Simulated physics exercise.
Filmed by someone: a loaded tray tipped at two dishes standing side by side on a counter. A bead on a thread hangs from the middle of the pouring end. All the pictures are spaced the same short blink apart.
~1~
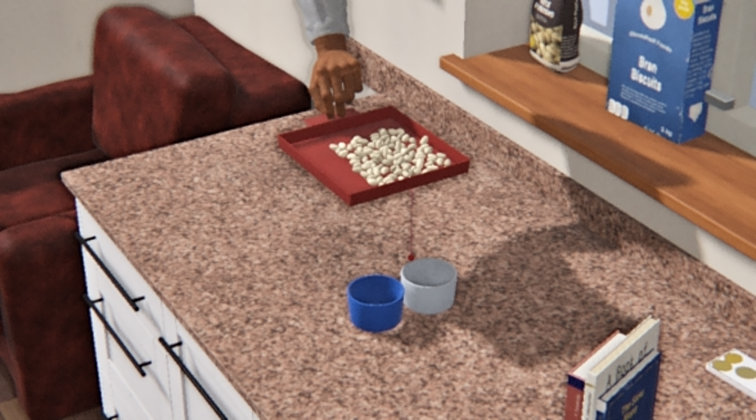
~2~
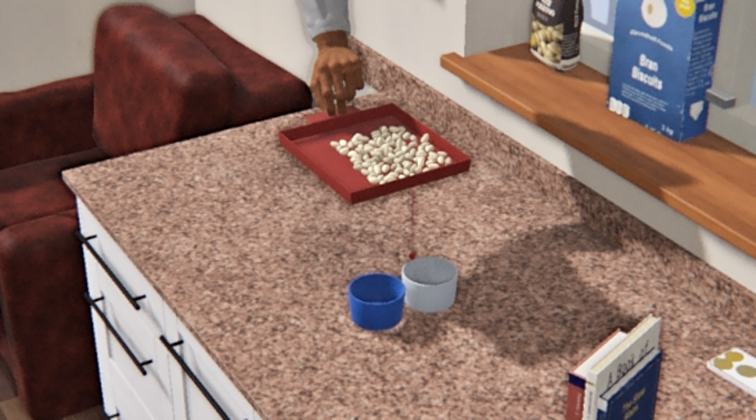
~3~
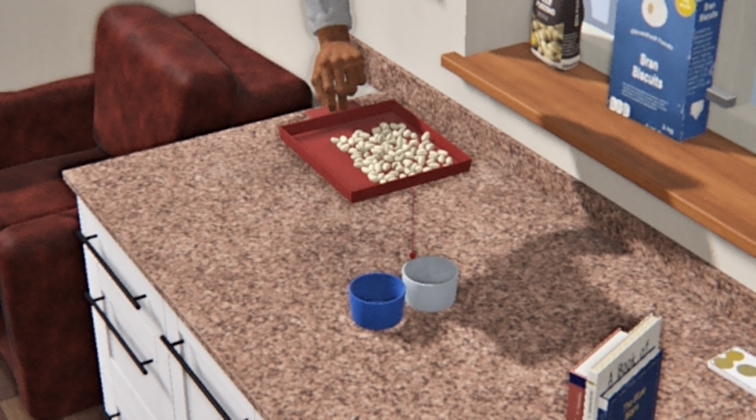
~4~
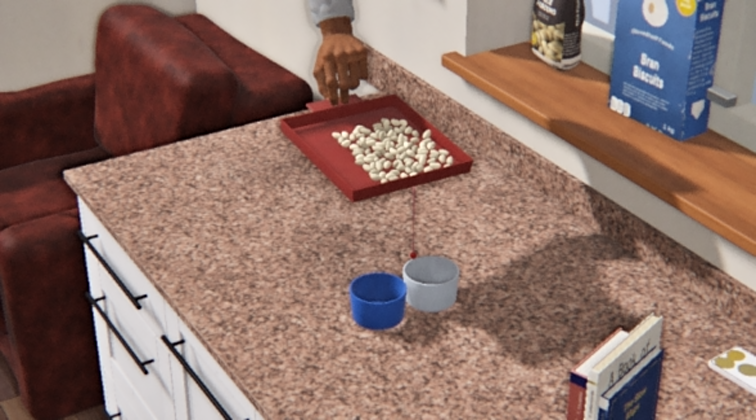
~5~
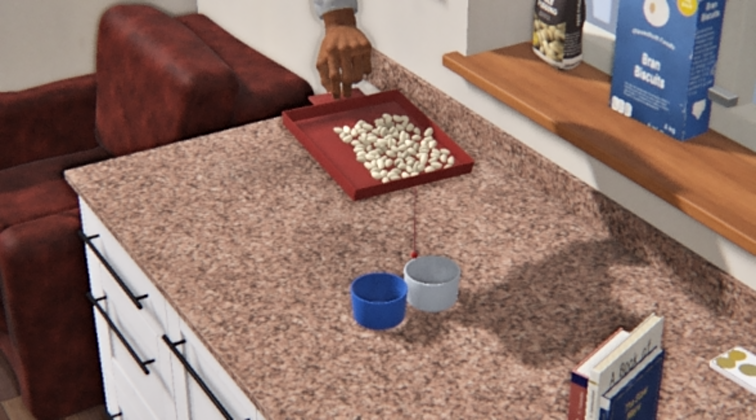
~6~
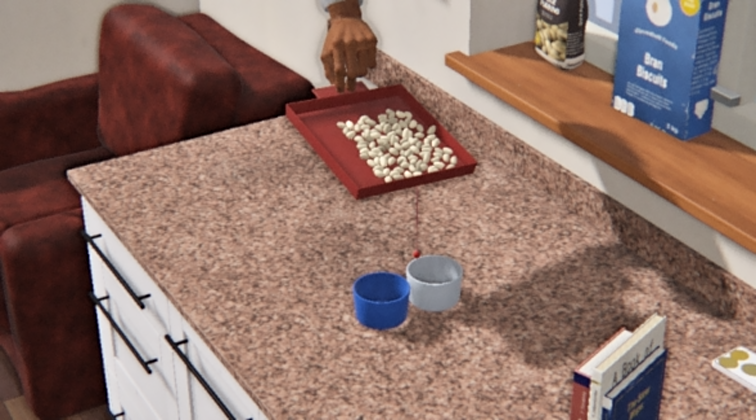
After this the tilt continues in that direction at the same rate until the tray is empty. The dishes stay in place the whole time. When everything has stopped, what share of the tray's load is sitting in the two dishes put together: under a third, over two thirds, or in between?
The dishes take a low share, short of one third.
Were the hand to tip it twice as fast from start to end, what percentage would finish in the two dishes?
Share: Roughly 10%.
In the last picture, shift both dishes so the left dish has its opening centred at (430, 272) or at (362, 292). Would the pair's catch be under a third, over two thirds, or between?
At the first spot I'd expect more than two thirds, and at the second spot under a third.
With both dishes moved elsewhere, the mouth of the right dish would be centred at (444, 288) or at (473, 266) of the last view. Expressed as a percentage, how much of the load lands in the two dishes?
Trial 1 10%, trial 2 50%.
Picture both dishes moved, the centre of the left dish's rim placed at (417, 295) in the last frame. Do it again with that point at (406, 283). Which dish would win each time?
The rightmost dish, then the rightmost dish.
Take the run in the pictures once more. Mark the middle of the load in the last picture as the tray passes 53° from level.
The centre of the load shows up near (426, 147) in the last view.
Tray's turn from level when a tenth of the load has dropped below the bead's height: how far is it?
I'd say close to 110 degrees.
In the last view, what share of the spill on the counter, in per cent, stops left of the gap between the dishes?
Looks like close to 0 per cent of it.
Just after the last frame, tray tipped steeply; every one on the tray.
A moment on, tray tipped right over; every one on the tray.
Further on, tray tipped past a quarter turn; roughly a quarter in the right dish; the larger part outside both.
When it is over, tray tipped past a quarter turn; not one in the left dish; roughly a quarter in the right dish; the larger part outside both.
